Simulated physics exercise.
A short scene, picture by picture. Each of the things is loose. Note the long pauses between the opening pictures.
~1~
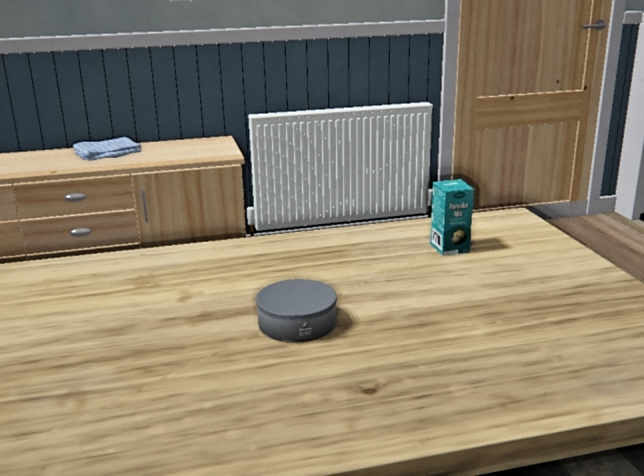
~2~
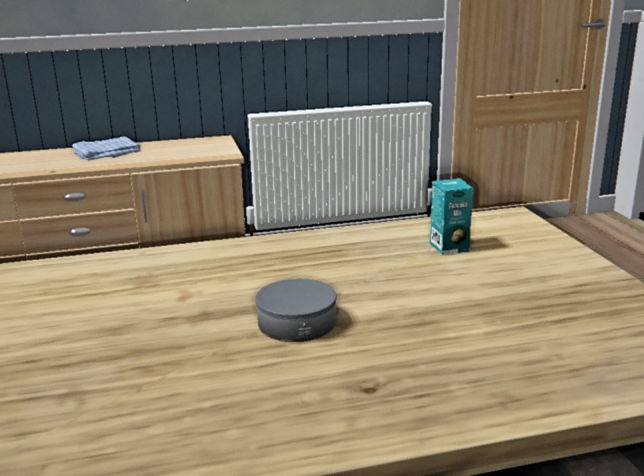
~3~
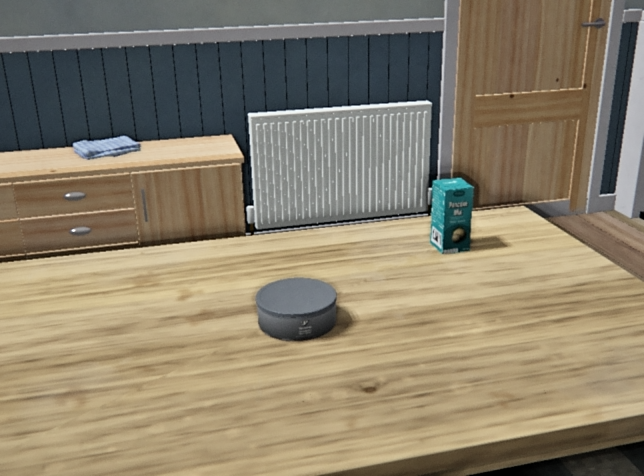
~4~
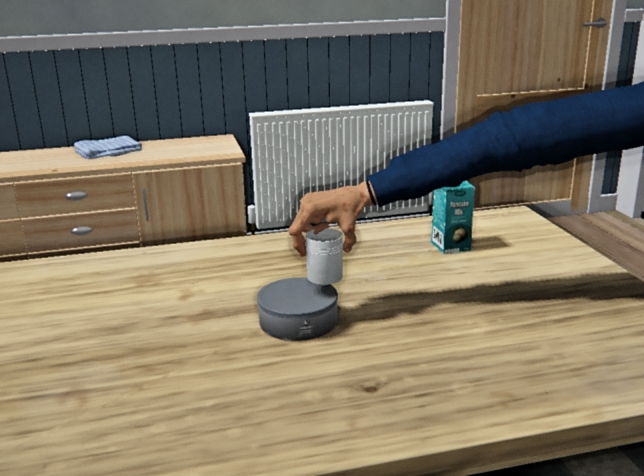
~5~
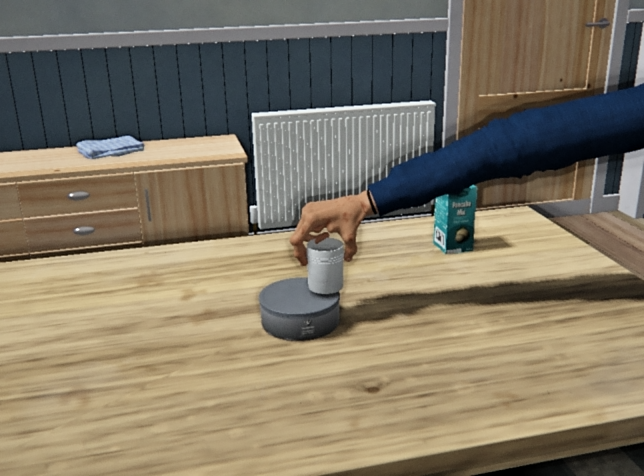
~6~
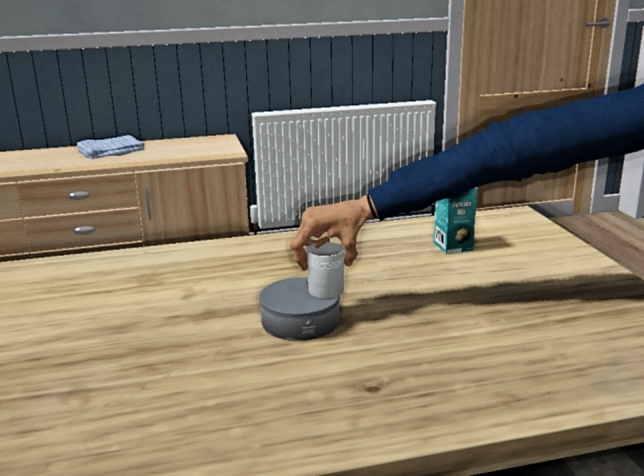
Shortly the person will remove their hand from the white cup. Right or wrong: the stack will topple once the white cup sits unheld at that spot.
Wrong.
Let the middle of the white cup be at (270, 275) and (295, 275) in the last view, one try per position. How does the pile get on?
Try one: It stands firm; try two: It stands firm.
Then, 0.30 s after the last picture, nothing has stirred.
Then, 0.70 s after the last picture, white cup resting near (326, 271).
At rest, all 3 in place. Seen from the same camera at the end, white cup near (326, 271). The pile holds.
